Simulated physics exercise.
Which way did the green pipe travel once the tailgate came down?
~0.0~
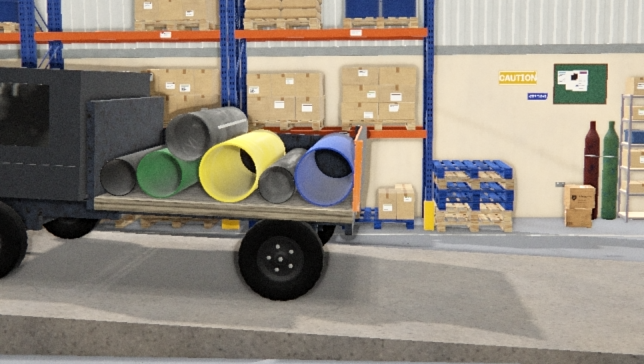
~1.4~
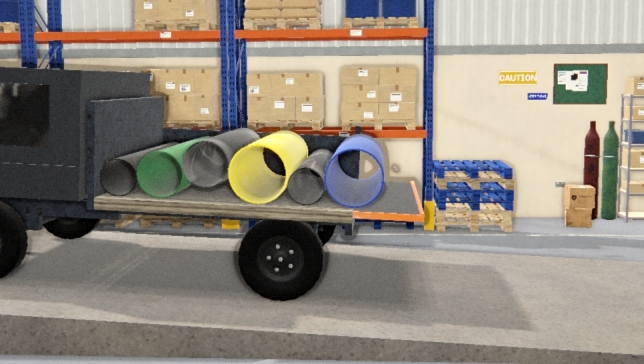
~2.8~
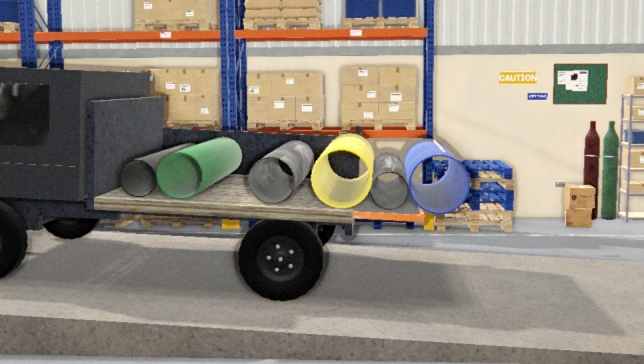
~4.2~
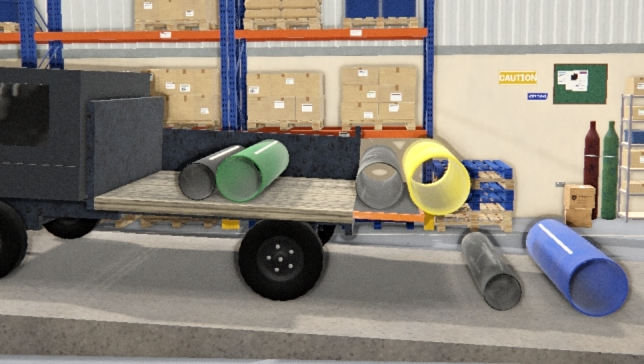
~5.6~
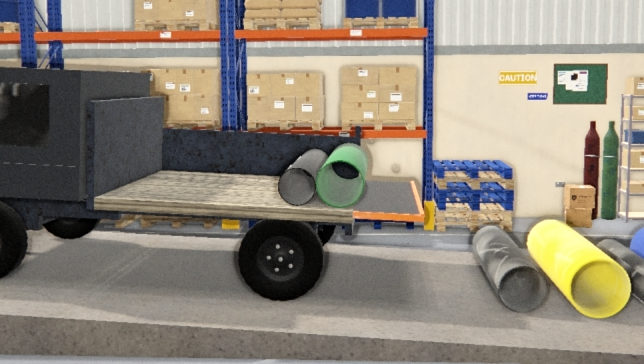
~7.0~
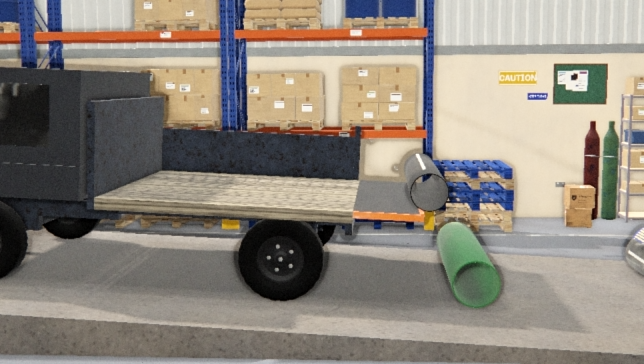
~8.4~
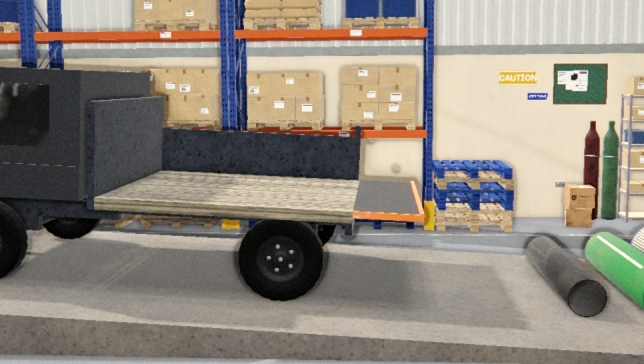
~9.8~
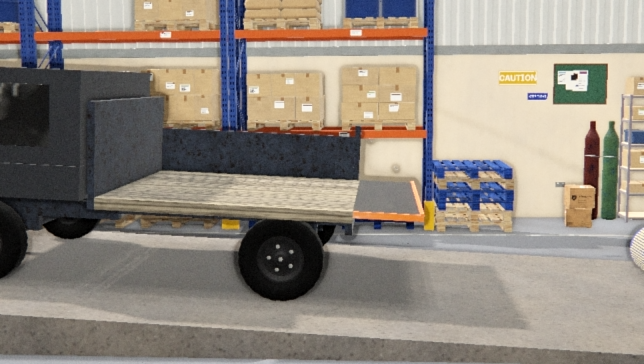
It rolled to the right along the bed, then dropped off the lowered tailgate and kept going right along the ground.
